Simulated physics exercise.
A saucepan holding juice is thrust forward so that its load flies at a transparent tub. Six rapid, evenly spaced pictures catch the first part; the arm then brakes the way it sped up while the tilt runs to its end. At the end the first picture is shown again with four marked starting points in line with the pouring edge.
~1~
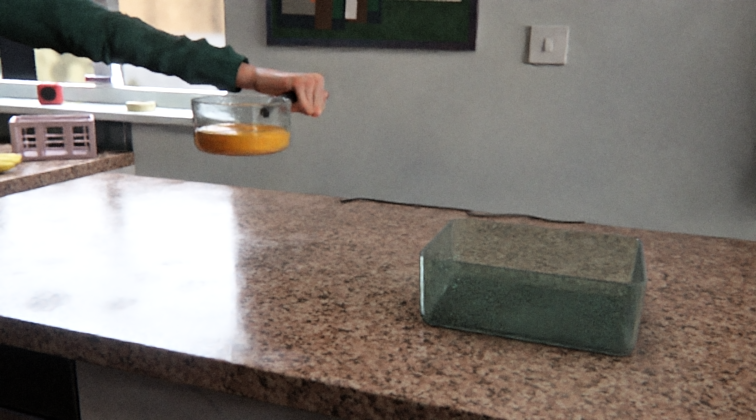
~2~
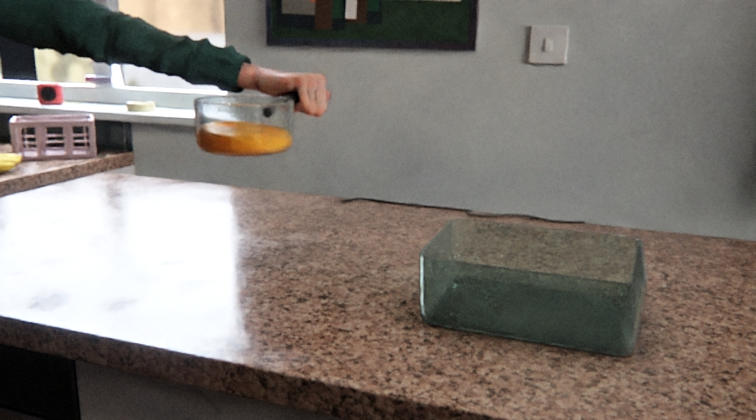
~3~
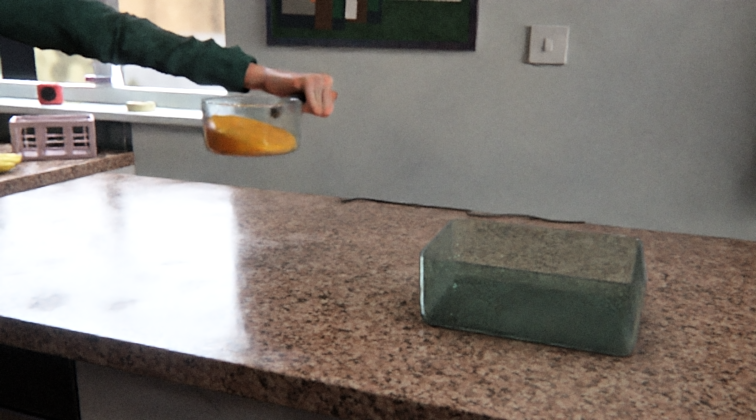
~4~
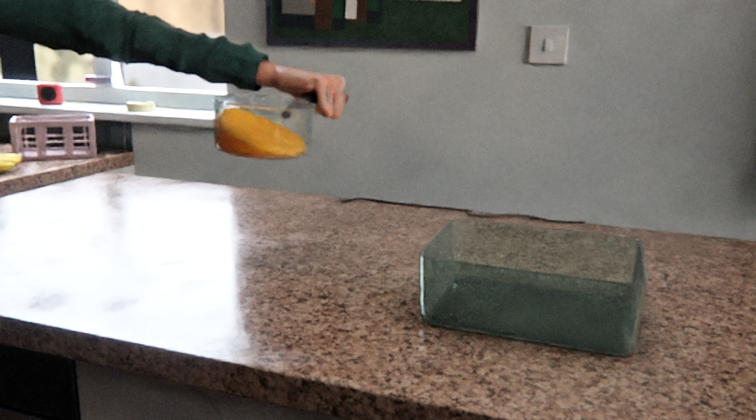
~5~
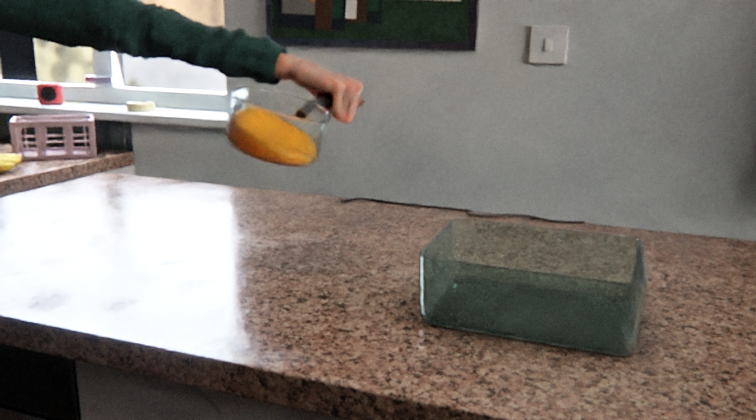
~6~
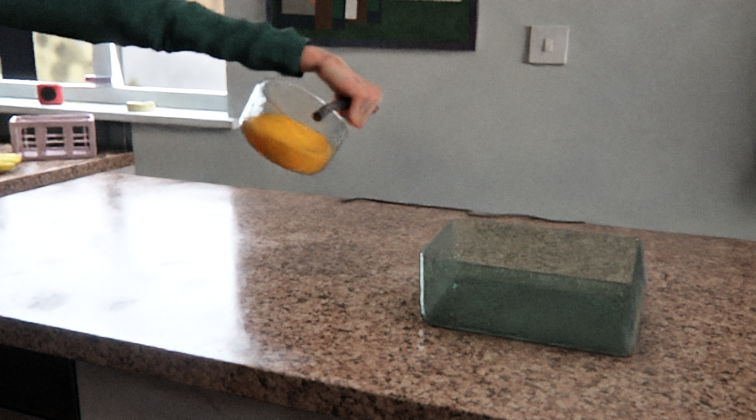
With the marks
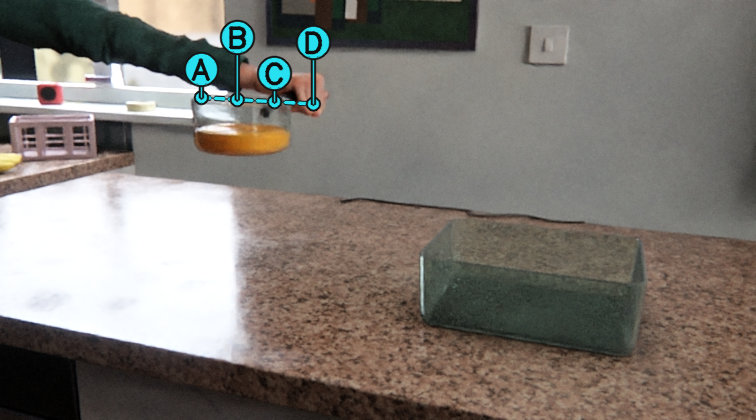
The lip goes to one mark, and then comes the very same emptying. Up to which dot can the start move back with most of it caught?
Spot D just does it.
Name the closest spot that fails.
That would be C.
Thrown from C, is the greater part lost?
Yes, it does.
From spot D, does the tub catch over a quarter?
Yes, clearly.
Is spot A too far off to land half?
Yes, that goes wrong.
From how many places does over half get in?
One.
On the marked copy, A at (201, 97); B at (237, 99); C at (274, 101); D at (313, 104).
For spot A, about 0 % lands in the tub, 100 % falls short.
For spot B, about 0 % lands in the tub, 99 % falls short.
For spot C, about 19 % lands in the tub, 77 % falls short and 4 % goes beside or beyond.
For spot D, about 70 % lands in the tub, 21 % falls short and 9 % goes beside or beyond.
